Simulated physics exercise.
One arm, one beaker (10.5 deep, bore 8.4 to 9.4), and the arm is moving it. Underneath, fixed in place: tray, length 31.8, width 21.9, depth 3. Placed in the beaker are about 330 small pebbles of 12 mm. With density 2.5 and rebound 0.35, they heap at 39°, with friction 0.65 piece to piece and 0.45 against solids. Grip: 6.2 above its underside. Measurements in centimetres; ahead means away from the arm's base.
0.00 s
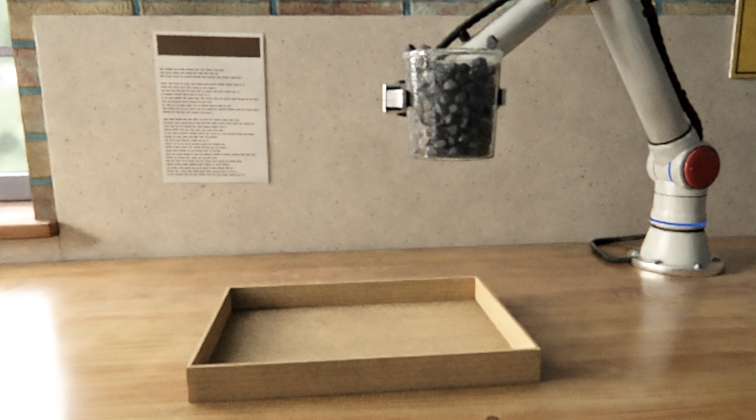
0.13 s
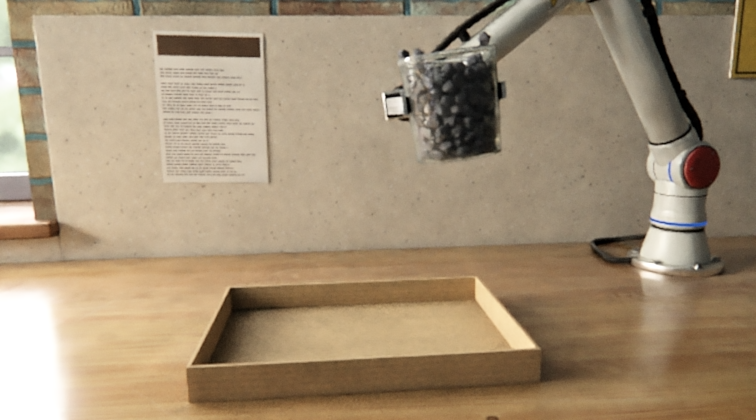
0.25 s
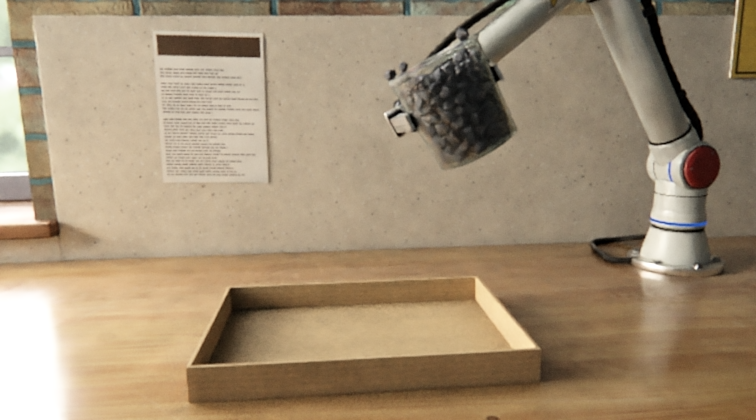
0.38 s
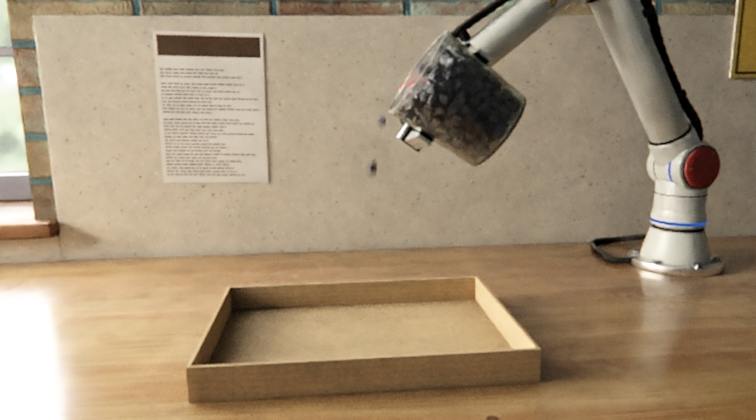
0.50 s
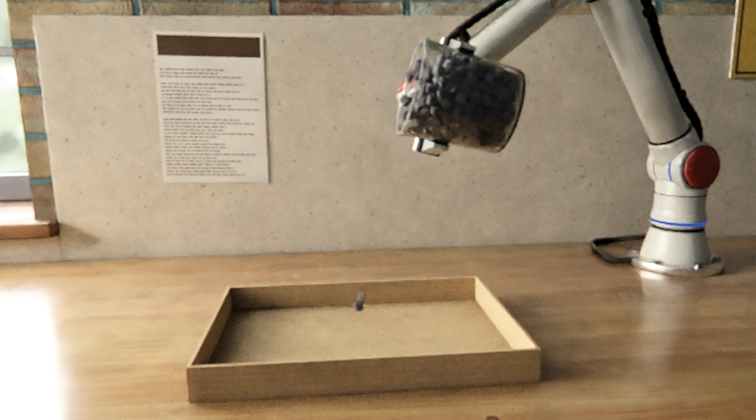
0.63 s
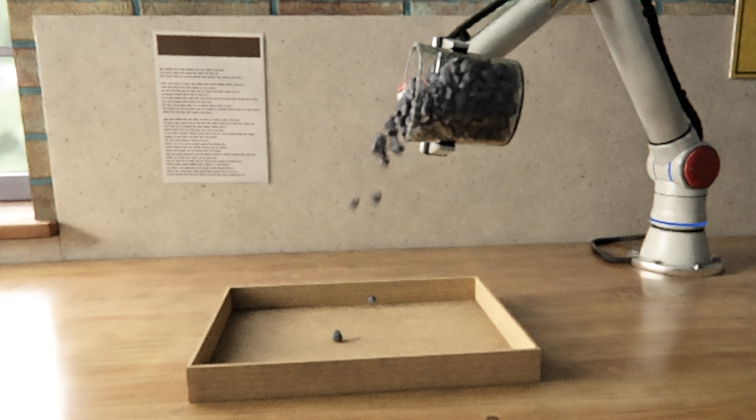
A pale robotic arm with a red joint cap, standing at the right of a wooden table, holds a clear beaker full of dark pebbles high above the tabletop. Seen from the front by a still camera, an open wooden tray lies below, with a printed sheet on the grey wall behind. The arm tilts the beaker leftward until nearly horizontal; two pebbles drop into the tray, then more stream over the rim.
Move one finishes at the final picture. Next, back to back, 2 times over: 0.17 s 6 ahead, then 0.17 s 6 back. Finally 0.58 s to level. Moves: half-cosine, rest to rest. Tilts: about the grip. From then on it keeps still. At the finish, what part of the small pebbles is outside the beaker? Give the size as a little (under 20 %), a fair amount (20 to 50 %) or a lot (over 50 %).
A lot.
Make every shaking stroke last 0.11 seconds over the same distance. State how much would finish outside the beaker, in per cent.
Estimate: Near 90 per cent.
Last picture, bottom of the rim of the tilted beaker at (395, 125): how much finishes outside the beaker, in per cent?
I'd put it at roughly 35 %.
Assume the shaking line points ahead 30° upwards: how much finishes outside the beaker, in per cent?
I'd say close to 75 per cent.
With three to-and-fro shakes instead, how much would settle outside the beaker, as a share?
75 per cent or so.
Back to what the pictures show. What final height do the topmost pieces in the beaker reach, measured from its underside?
Around 6.5 centimetres above the underside.
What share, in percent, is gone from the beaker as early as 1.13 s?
By then near 45 % is out.
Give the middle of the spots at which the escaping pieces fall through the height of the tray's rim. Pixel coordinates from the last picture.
Estimated centre near (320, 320) in pixels.
After 1.13 s, tilted 83° forward, highest piece 27 above the table; 172 in the beaker, 147 in the tray, 8 in flight or on a rim.
After 1.64 s, tilted 33° forward, highest piece 29 above the table; 215 in the tray, 112 in the beaker.
After 2.09 s, level, highest piece 28 above the table; 215 in the tray, 112 in the beaker.
After 3.14 s, level, highest piece 27 above the table; 215 in the tray, 112 in the beaker.
At rest, 215 in the tray, 112 in the beaker. That is 66 % outside the beaker.
